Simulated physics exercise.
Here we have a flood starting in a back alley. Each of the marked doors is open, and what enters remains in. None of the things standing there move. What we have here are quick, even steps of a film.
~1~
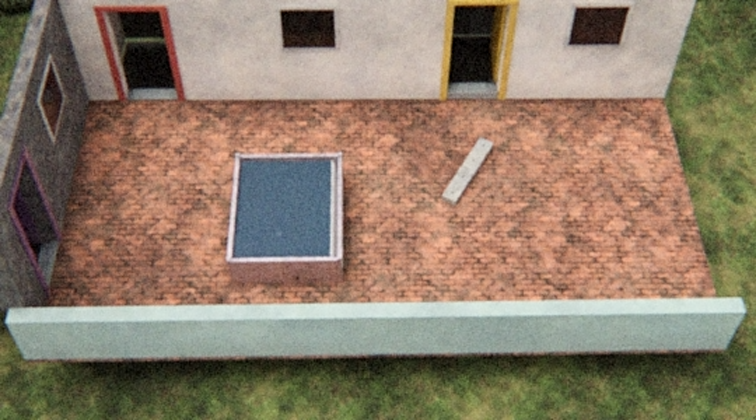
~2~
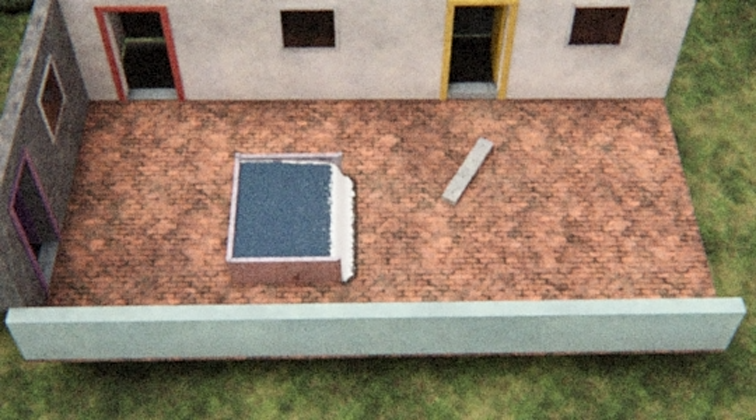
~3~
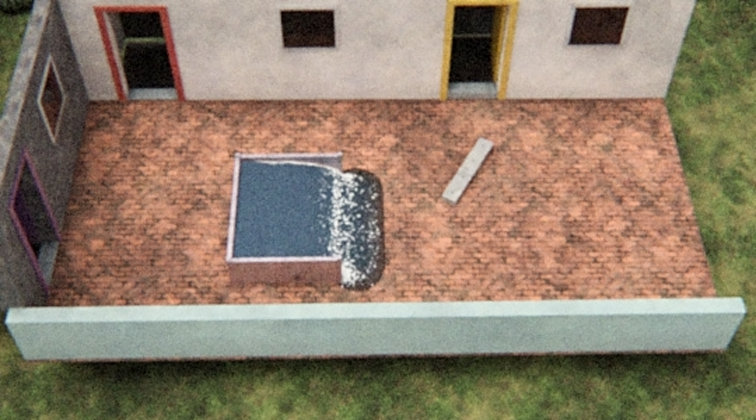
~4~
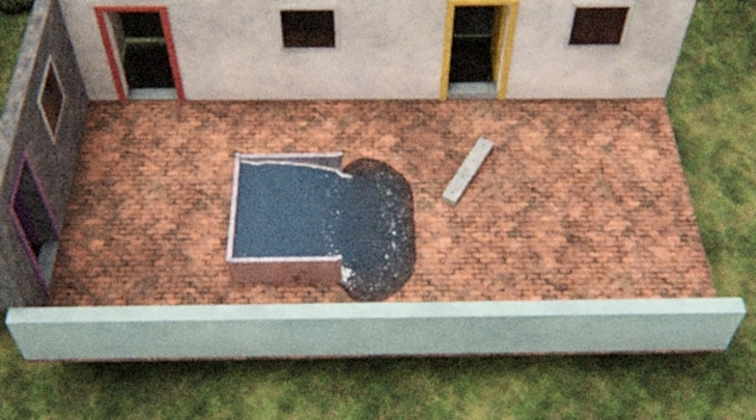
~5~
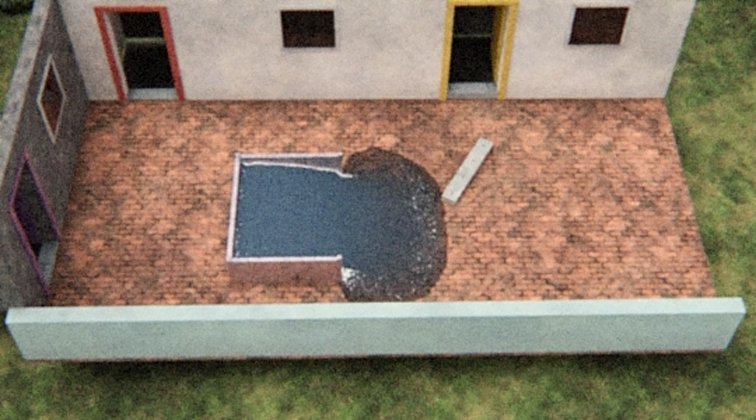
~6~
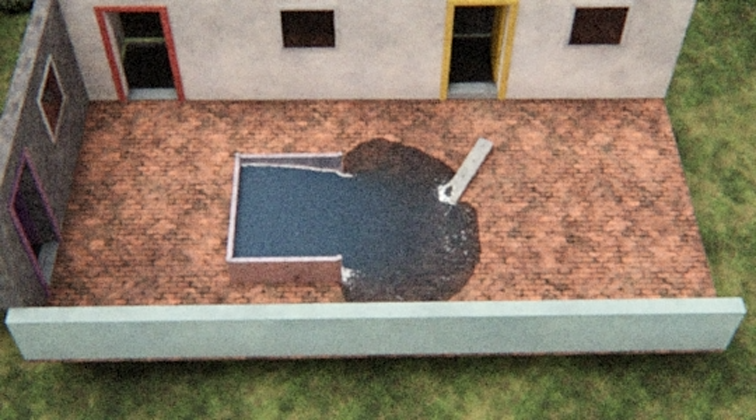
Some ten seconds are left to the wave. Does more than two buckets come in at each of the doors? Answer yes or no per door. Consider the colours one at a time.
The purple door no, the red door no, the yellow door no.
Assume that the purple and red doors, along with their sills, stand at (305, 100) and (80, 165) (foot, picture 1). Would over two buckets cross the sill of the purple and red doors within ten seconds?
The purple door falls short and the red door falls short.
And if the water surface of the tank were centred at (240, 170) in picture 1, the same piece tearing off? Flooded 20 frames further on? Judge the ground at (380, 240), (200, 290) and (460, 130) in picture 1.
Soaked, spared, soaked.
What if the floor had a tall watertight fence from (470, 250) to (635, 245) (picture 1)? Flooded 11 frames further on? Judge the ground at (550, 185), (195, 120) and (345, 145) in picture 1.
Soaked, untouched, untouched.
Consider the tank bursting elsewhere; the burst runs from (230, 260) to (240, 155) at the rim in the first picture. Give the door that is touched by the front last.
Answer: The door marked yellow.
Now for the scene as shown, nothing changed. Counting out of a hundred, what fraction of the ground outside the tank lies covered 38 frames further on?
It should be close to 55 %.
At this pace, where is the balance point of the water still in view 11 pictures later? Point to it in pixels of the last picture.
I'd mark it close to (435, 224).
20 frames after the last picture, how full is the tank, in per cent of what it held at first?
Roughly 14 %.
A moment on, water covers 25 % of the floor; the purple door not reached, the red door not reached, the yellow door not reached.
Next, water covers 45 % of the floor; the purple door not reached, the red door not reached, the yellow door wet at the sill, nothing in.
Then, water covers 55 % of the floor; the purple door not reached, the red door not reached, the yellow door under two buckets in.
Later, water covers 55 % of the floor; the purple door not reached, the red door not reached, the yellow door under two buckets in.
In the end, water covers 40 % of the floor; the purple door not reached, the red door not reached, the yellow door under two buckets in.
